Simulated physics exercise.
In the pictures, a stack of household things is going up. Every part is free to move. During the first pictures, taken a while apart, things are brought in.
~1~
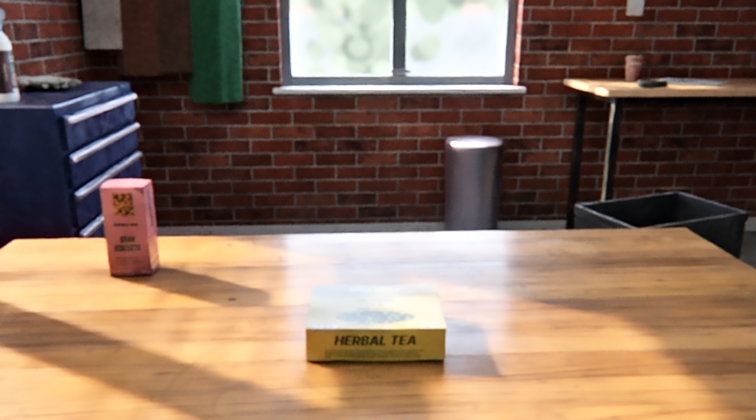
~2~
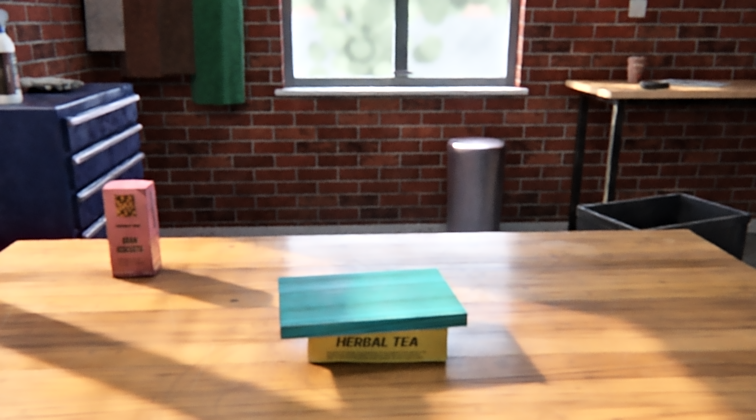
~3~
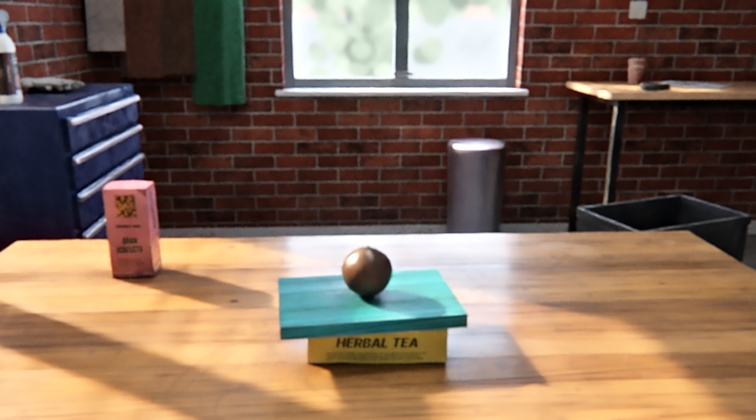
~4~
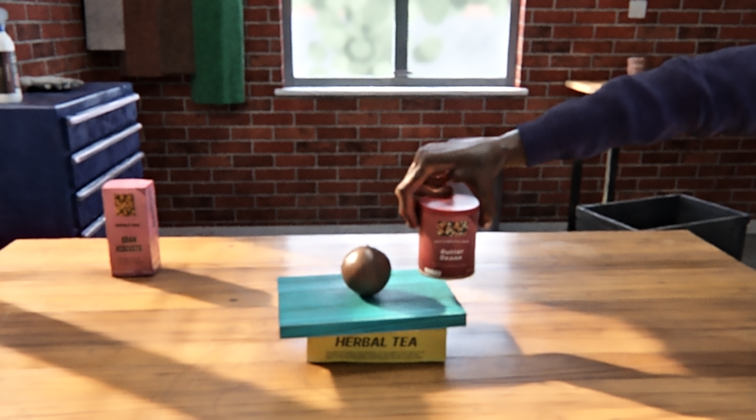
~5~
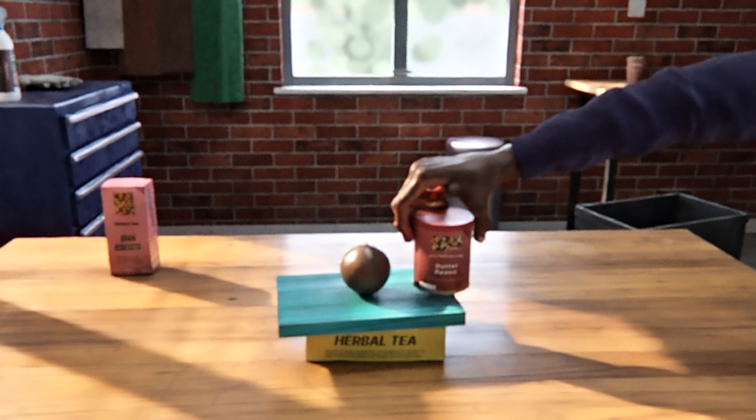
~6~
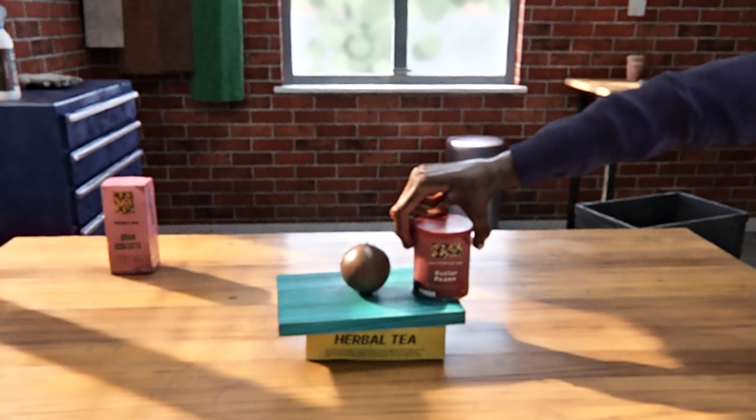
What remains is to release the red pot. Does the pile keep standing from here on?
Yes, it keeps standing.
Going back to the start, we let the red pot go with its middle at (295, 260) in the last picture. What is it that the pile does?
It stays stable.
Then, 0.90 s later than the last frame, all is still.
Then, 2.00 s later than the last frame, red pot resting near (441, 258).
When it is over, all 5 as before. End places, in pixels of the last picture, red pot near (442, 258). The pile stays up.
